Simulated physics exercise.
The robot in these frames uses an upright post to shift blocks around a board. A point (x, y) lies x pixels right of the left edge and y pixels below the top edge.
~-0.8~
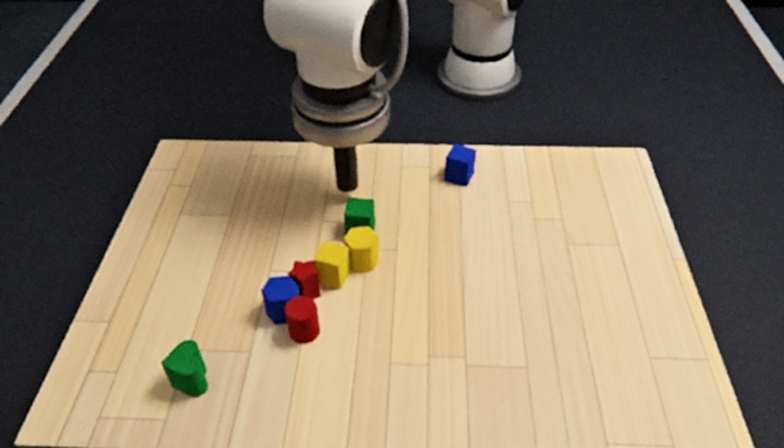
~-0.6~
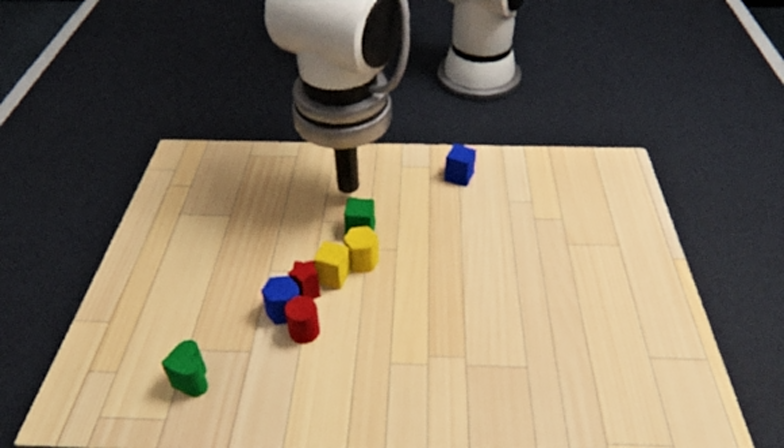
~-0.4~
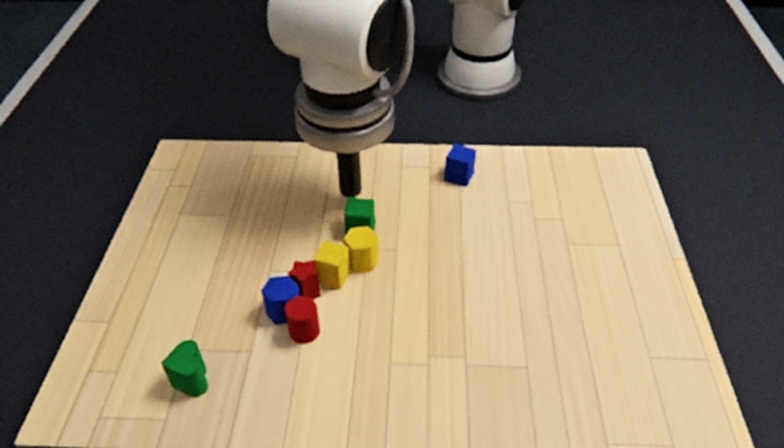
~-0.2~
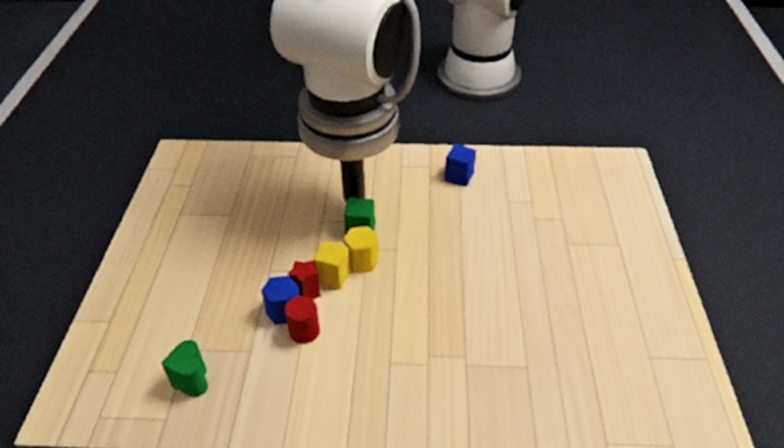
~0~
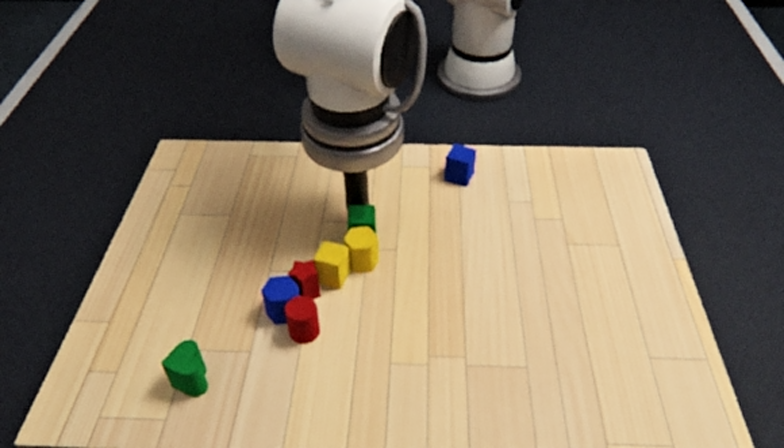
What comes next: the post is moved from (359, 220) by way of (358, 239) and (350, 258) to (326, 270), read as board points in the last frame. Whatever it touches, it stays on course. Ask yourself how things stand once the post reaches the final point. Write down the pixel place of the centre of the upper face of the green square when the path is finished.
I'd expect the centre of its top face to be at (361, 251).
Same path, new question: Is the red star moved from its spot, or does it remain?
The block you're asking about gets moved.
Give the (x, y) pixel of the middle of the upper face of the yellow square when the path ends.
Pixel (321, 265).
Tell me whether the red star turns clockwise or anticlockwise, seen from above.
From above, it turns clockwise.
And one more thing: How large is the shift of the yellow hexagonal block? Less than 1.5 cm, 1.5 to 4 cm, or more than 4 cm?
Ends over 4 cm away.
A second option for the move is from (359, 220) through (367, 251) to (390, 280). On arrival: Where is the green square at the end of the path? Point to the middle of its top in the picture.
Located at (390, 280).
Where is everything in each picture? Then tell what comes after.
In the first picture, post tip (348, 185); block tops, red star (303, 269); yellow square (331, 253); yellow hexagonal block (361, 237); green square (359, 206).
In the second picture, post (348, 186); blocks unchanged.
In the third picture, post (351, 190); blocks unchanged.
In the fourth picture, post (355, 197); blocks unchanged.
In the fifth picture, post (361, 213); red star (303, 269); yellow square (331, 253); yellow hexagonal block (361, 237); green square (361, 213).
The first path, step by step. Halfway along, post (356, 237); yellow square (329, 255), turned 20° clockwise; yellow hexagonal block (371, 265), turned 15° anticlockwise; green square (364, 243), turned 20° anticlockwise.
At the end, post (324, 257); red star (298, 283), turned 30° clockwise; yellow square (321, 265), turned 20° anticlockwise; yellow hexagonal block (374, 272), turned 30° anticlockwise; green square (361, 251), turned 30° anticlockwise.
